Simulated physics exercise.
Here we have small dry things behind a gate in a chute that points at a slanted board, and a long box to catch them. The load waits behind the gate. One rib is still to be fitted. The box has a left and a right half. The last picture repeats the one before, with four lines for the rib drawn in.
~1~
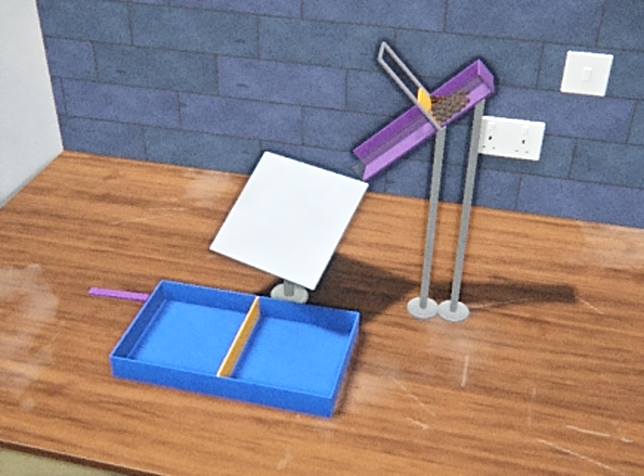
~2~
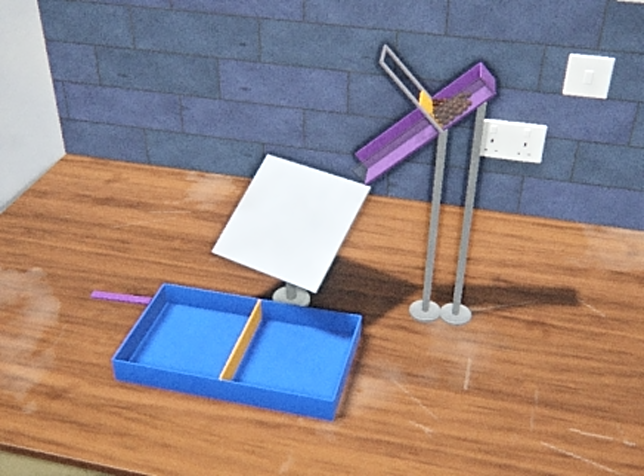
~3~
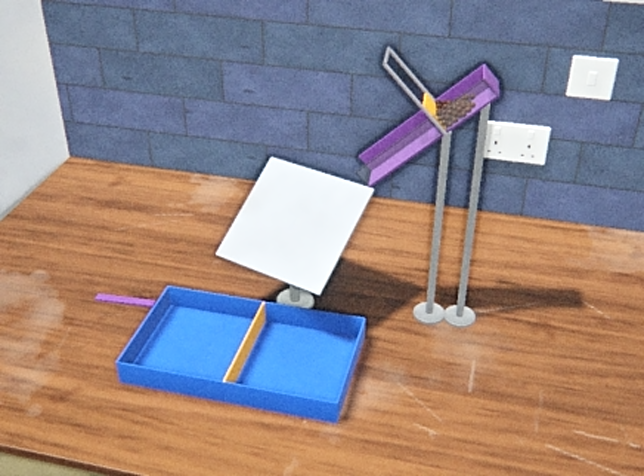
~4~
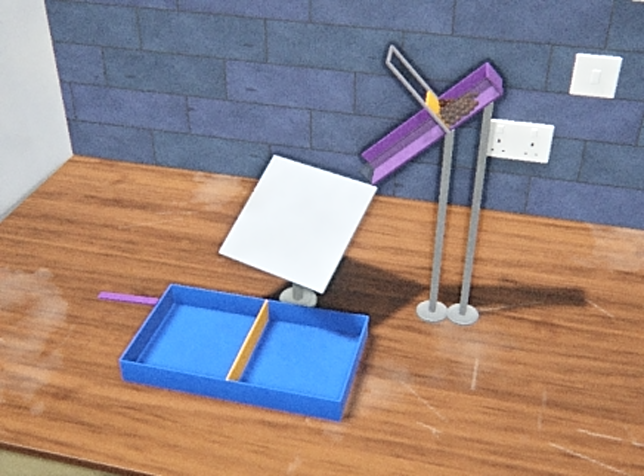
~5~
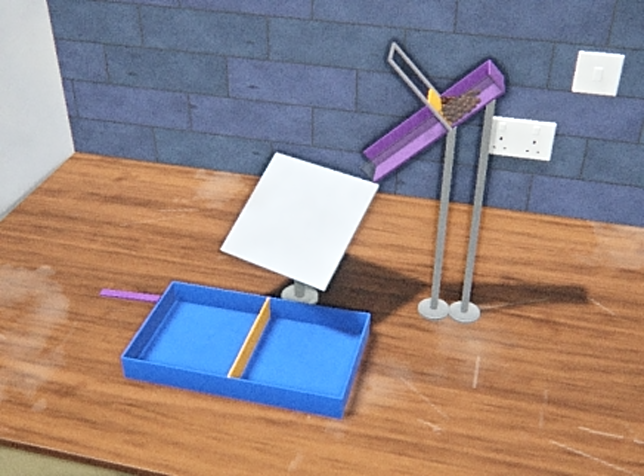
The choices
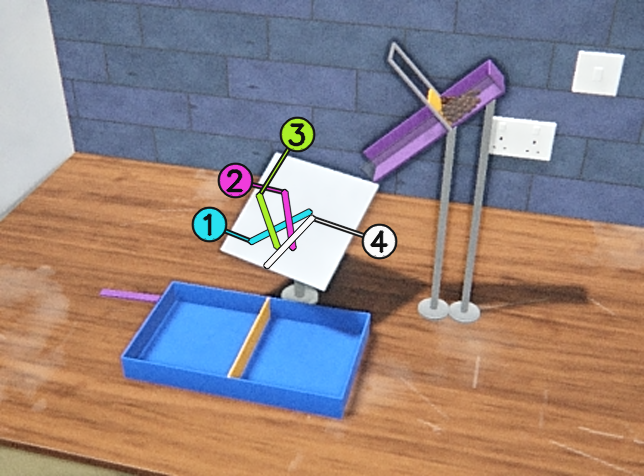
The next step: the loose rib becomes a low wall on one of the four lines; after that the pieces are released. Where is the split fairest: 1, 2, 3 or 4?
Use line 3.
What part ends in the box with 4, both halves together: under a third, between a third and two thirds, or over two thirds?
Over two thirds.
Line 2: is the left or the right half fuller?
Right.
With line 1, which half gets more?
Left.
On the marked copy, line 1 from (309, 212) to (251, 241); line 2 from (284, 192) to (292, 247); line 3 from (259, 195) to (277, 246); line 4 from (312, 218) to (267, 265).
For line 1, of what is caught, the larger part in the left half, about a tenth in the right.
For line 2, of what is caught, about a tenth in the left half, almost all in the right.
For line 3, of what is caught, roughly half in the left half, roughly half in the right.
For line 4, of what is caught, the larger part in the left half, about a tenth in the right.
